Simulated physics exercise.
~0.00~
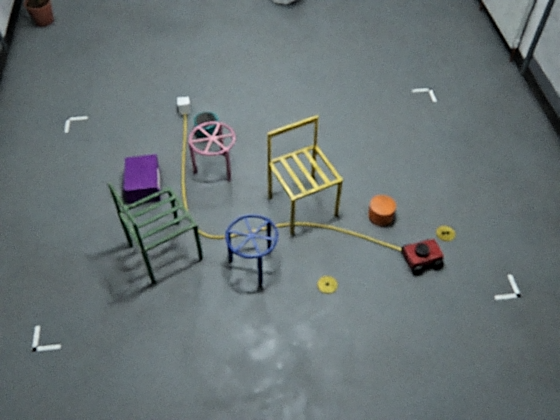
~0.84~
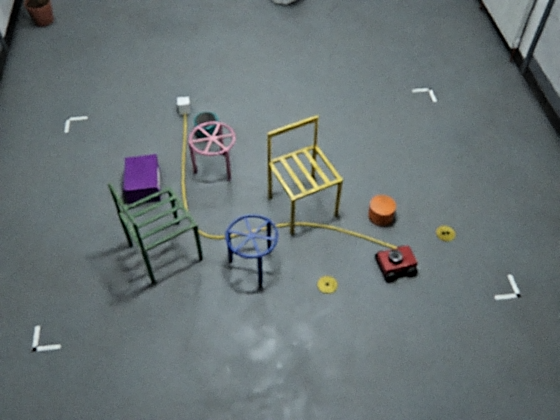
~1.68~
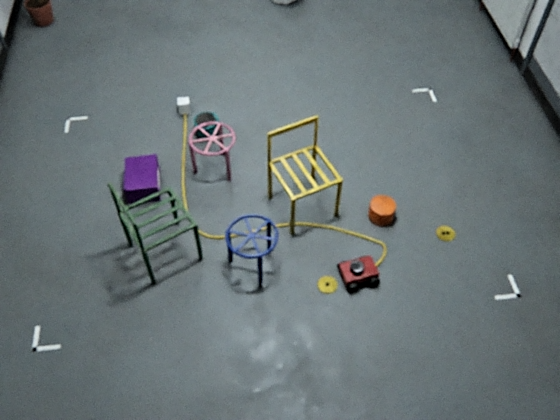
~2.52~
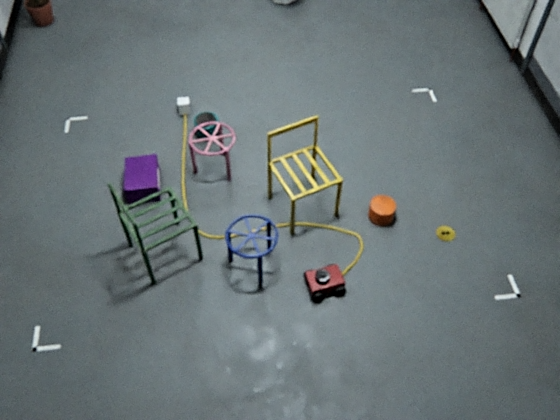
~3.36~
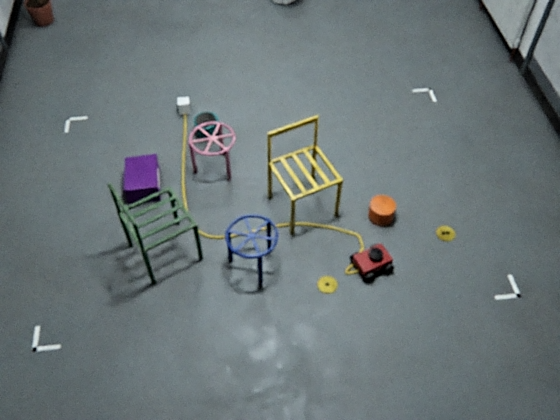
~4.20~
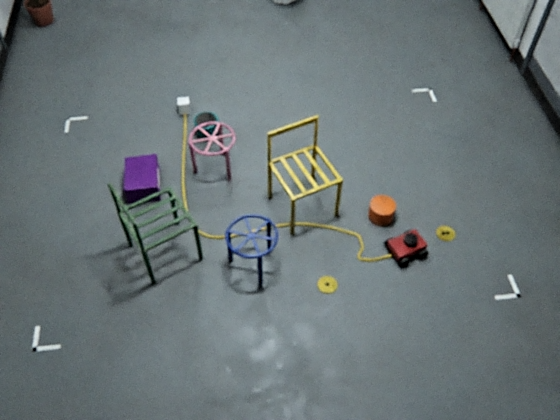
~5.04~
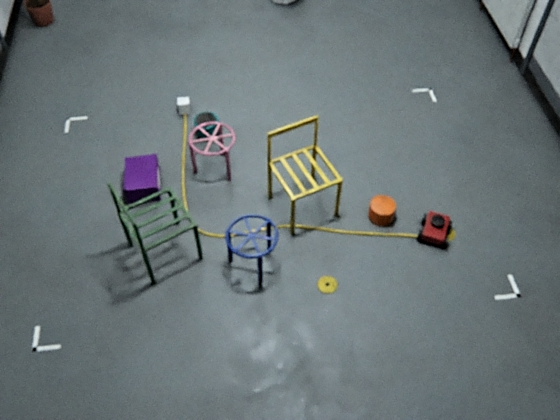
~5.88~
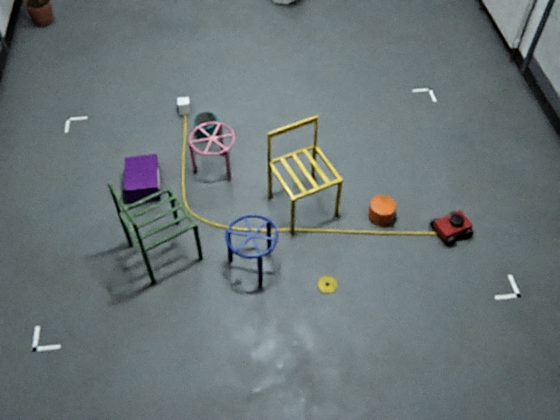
Red cart trailing a yellow lead among chairs and stools, rolling left, then back right past an orange tub, plug staying in.
